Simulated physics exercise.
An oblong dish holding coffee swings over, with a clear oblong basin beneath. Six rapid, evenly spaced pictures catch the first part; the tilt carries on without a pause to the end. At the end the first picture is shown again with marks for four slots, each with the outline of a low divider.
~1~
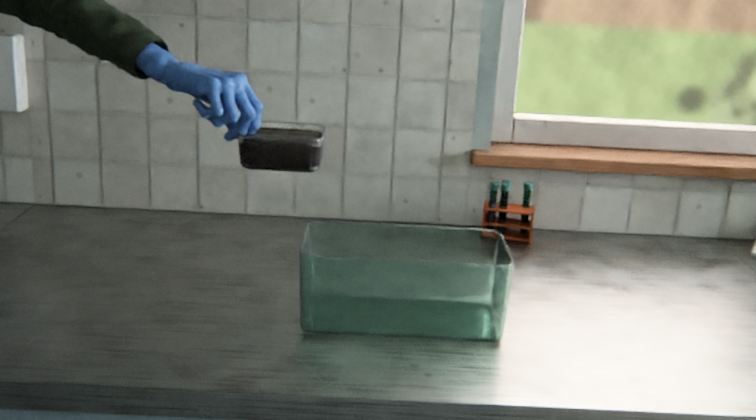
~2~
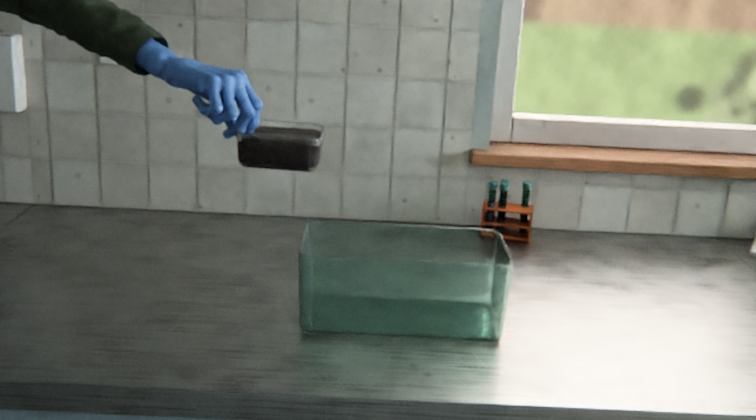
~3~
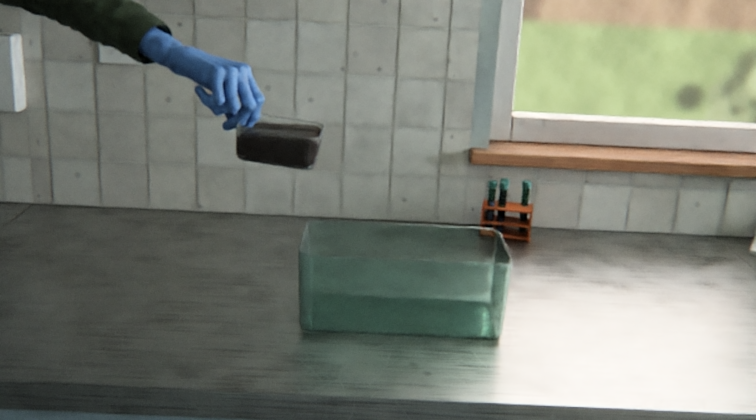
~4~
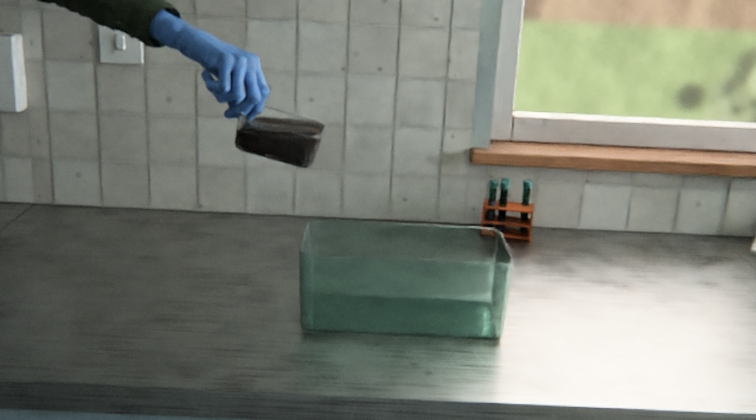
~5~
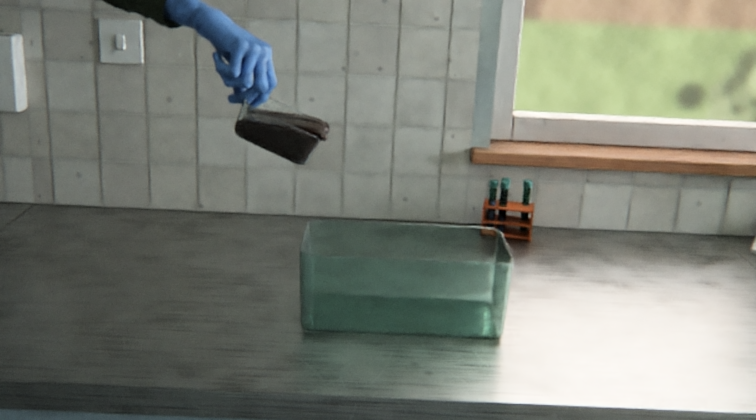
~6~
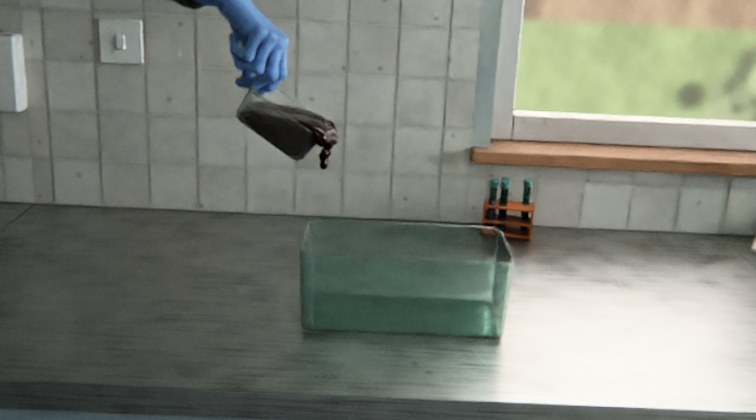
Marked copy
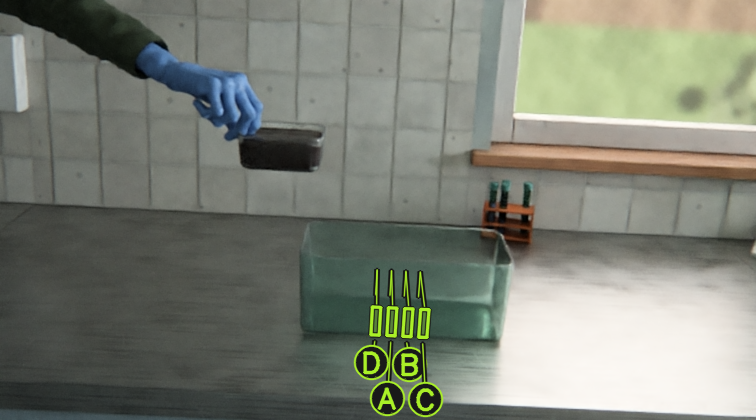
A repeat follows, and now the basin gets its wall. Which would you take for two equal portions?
Go for A.
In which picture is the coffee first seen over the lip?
In picture 5.
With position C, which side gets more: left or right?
More ends on the left.
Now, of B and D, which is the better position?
Position D.
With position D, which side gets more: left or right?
The right side.
On the marked copy, A at (390, 341); B at (406, 342); C at (422, 343); D at (374, 341).
Choosing A, about 46 % ends left of the wall and 52 % right of it.
Choosing B, about 86 % ends left of the wall and 12 % right of it.
Choosing C, about 91 % ends left of the wall and 7 % right of it.
Choosing D, about 27 % ends left of the wall and 71 % right of it.
